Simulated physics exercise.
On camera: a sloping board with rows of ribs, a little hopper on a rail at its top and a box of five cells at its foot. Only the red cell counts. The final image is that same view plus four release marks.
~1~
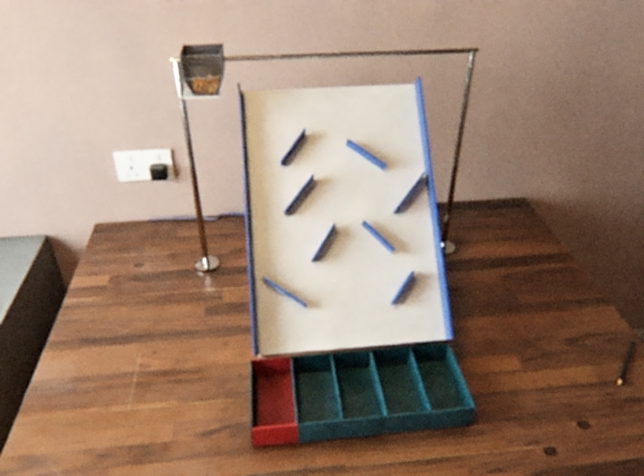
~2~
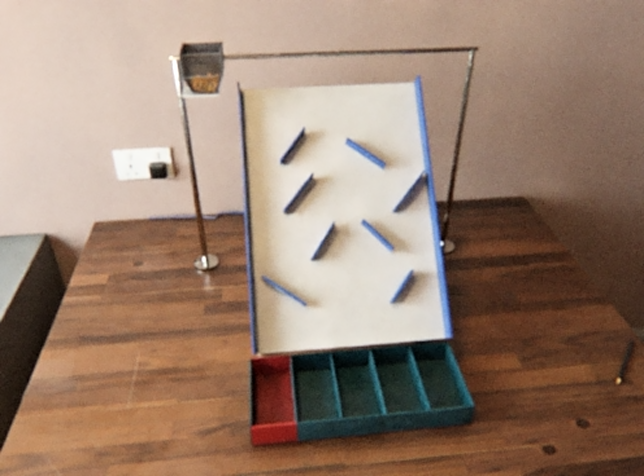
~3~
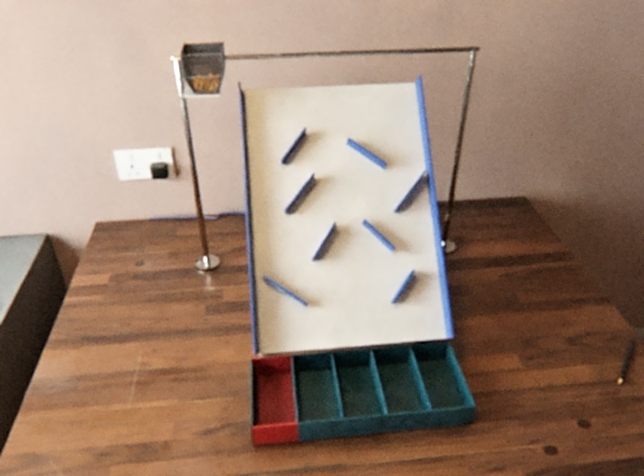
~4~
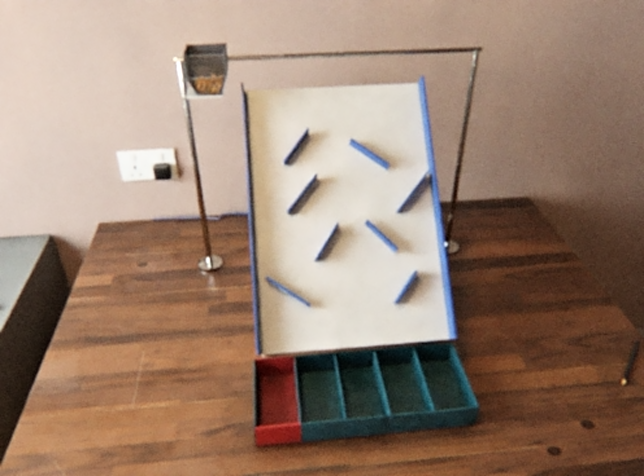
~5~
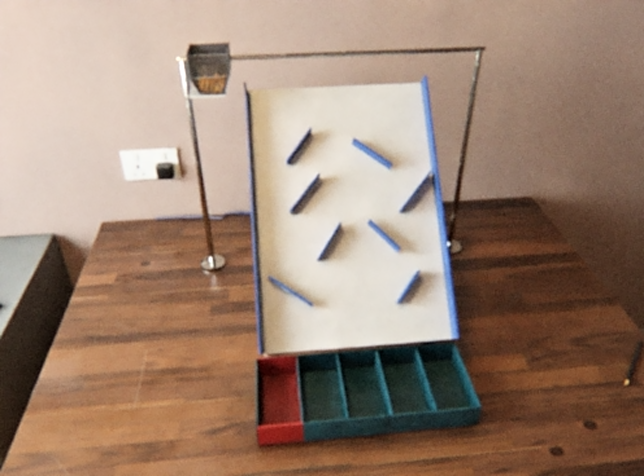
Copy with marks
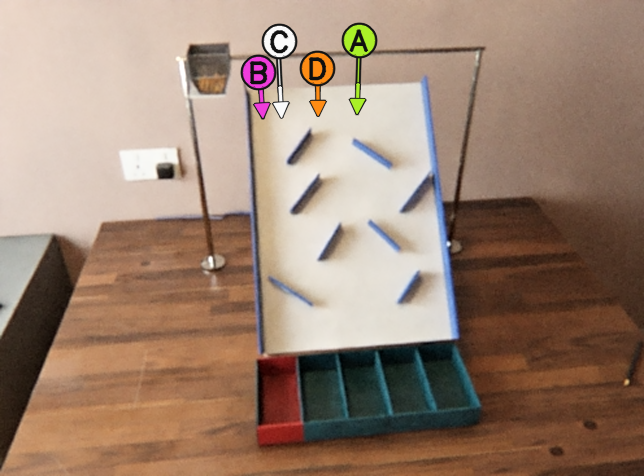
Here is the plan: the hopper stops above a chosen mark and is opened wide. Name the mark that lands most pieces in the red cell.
Choose C.
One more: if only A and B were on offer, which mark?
It is B.
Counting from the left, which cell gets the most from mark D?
The third from the left.
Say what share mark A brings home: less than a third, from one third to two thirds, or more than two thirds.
Less than a third.
On the marked copy, mark A meets the board at (357, 108); mark B meets the board at (262, 112); mark C meets the board at (281, 112); mark D meets the board at (318, 110).
With A, a stray few in the red cell, nearly all in other cells, a stray few outside the box.
With B, about a quarter in the red cell, about half in other cells, a small part outside the box.
With C, about half in the red cell, about a third in other cells, a small part outside the box.
With D, a small part in the red cell, about two thirds in other cells, about a quarter outside the box.
